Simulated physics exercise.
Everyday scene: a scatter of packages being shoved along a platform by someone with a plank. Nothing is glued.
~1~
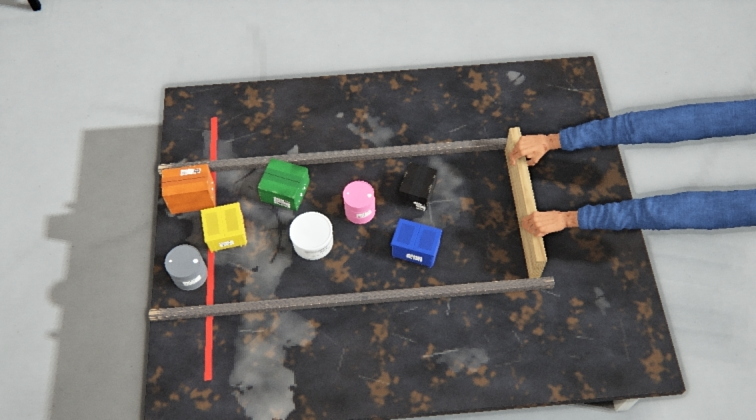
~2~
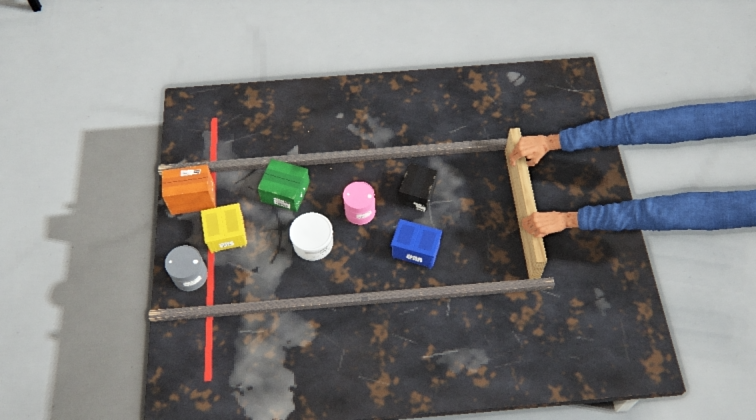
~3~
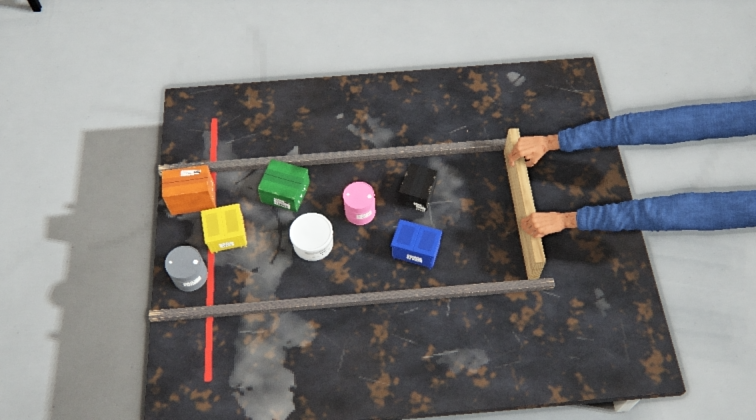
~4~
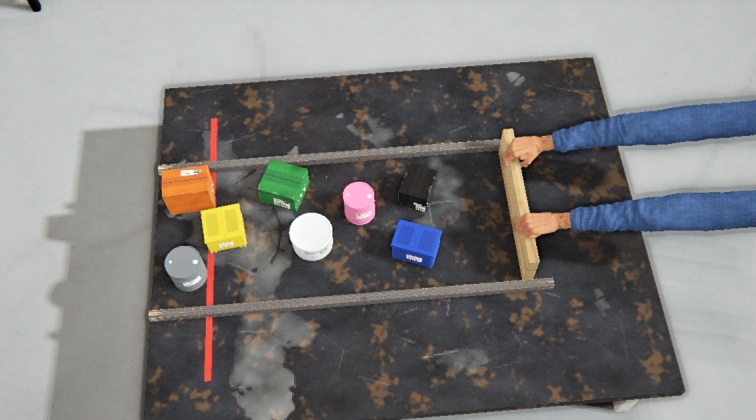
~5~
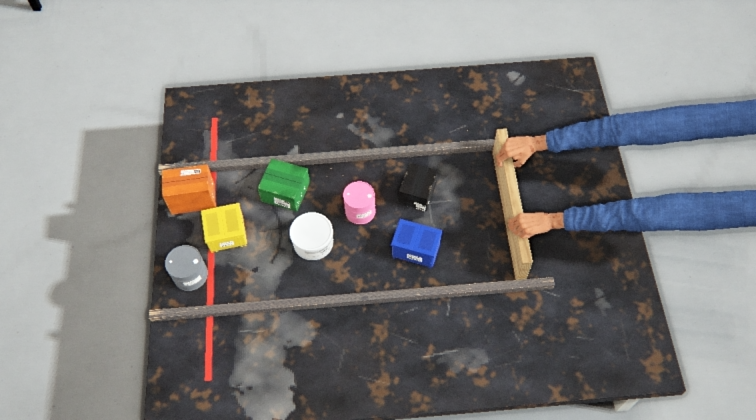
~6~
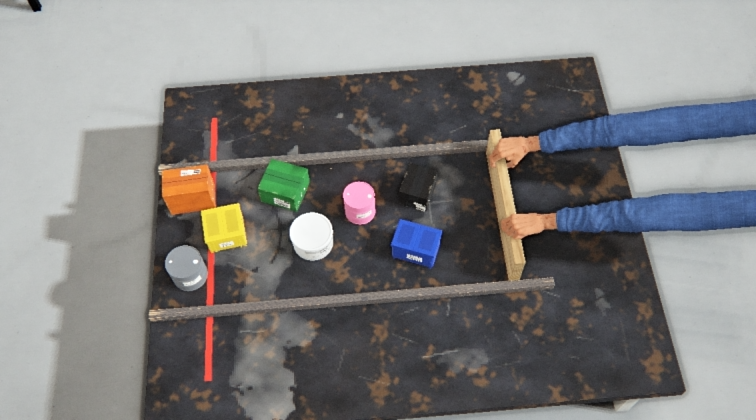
Two hands slide a wooden plank slightly left toward scattered colourful packages, which stay still.
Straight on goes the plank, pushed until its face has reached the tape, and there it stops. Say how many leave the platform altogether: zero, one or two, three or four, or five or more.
When it halts, three, or four, of them have come off.
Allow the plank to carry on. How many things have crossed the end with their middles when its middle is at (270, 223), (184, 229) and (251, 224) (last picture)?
In order of the places given, that's 0, 5 and 0.
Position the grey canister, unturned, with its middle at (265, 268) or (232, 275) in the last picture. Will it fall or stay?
At the first spot it tips off, and at the second it tips off.
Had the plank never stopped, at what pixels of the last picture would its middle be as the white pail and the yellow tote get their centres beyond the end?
White pail: (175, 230); yellow tote: (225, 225).
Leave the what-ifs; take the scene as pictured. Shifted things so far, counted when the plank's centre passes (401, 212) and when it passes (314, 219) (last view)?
At the first spot 3, then 6.
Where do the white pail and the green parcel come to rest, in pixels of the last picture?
Final spots - white pail (189, 247), green parcel (163, 186).
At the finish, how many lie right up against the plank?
3 in contact.
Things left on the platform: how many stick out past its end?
Answer: 2.
A little later, none off yet; orange parcel at rest near (189, 190); grey canister at rest near (187, 268); yellow tote at rest near (225, 228).
Next, none off yet; orange parcel shifted a little near (172, 191); grey canister at rest near (187, 268); yellow tote shifted about its own width near (185, 229).
When it is over, the number that fall off is three or four; down, yellow tote, grey canister and orange parcel.
